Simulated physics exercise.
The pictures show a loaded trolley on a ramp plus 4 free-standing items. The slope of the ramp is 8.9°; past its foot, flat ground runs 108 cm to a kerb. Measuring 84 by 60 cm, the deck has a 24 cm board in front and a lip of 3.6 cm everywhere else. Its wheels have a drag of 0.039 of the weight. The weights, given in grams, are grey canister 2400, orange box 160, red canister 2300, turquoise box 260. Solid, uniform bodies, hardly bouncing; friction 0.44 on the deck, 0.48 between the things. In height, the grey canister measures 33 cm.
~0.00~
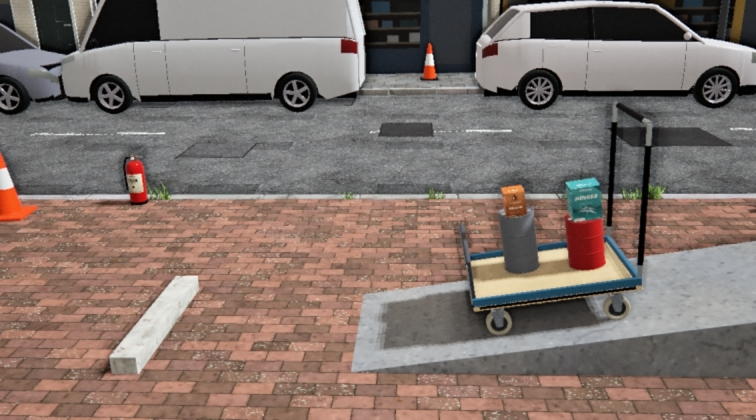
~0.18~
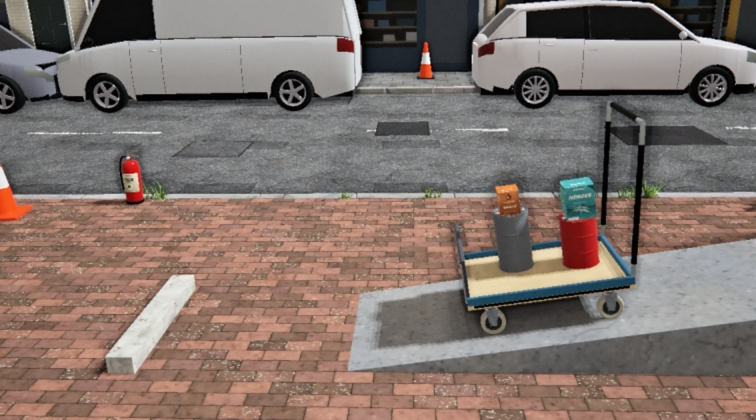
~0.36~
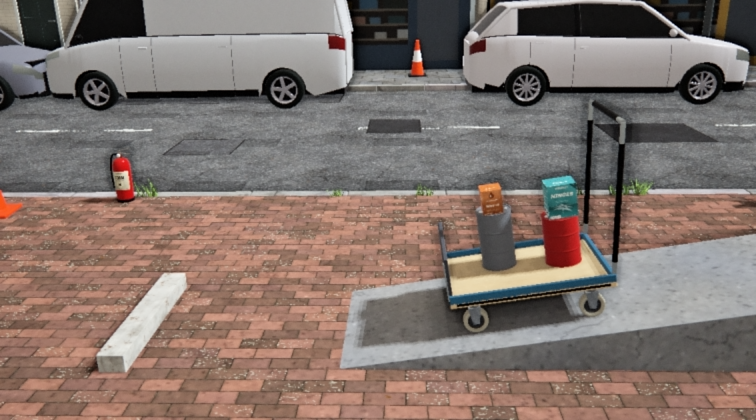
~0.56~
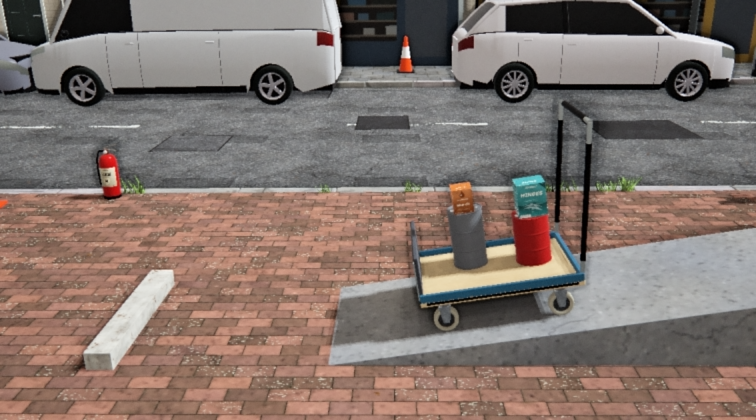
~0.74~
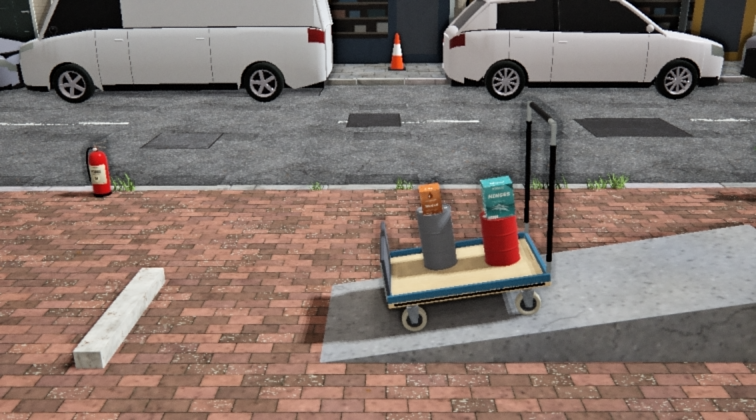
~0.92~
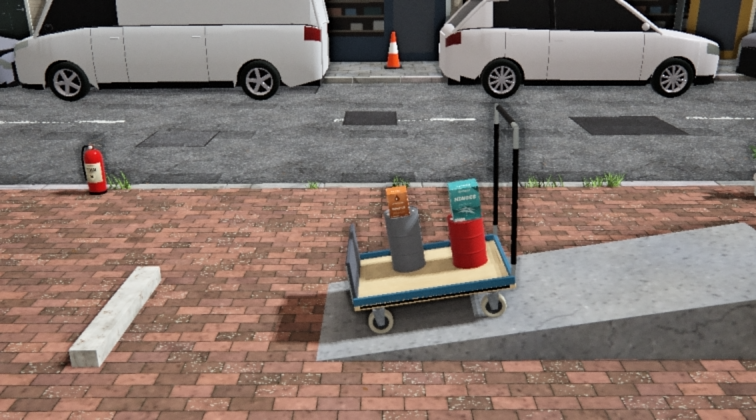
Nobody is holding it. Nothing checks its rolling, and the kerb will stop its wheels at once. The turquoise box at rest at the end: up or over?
My bet: It keeps its posture.
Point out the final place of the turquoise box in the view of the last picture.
Roughly at pixel (194, 224).
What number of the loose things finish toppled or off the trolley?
0.
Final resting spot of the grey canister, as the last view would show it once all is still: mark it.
Roughly pixel (143, 252).
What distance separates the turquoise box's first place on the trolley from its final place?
I'd put it at about 20 centimetres.
After 1.32 s, 83 cm left to run.
After 1.92 s, trolley at the kerb.
After 2.02 s, trolley at the kerb; turquoise box moved 10 cm near (212, 224); orange box moved 10 cm; grey canister moved 10 cm.
After 2.12 s, trolley at the kerb; turquoise box moved 17 cm near (199, 224); orange box moved 17 cm; grey canister moved 16 cm.
In the end (2.6 s), not toppled but over 10 cm from the start, grey canister, orange box, red canister and turquoise box. At the end, from the last picture's camera, turquoise box near (194, 224).
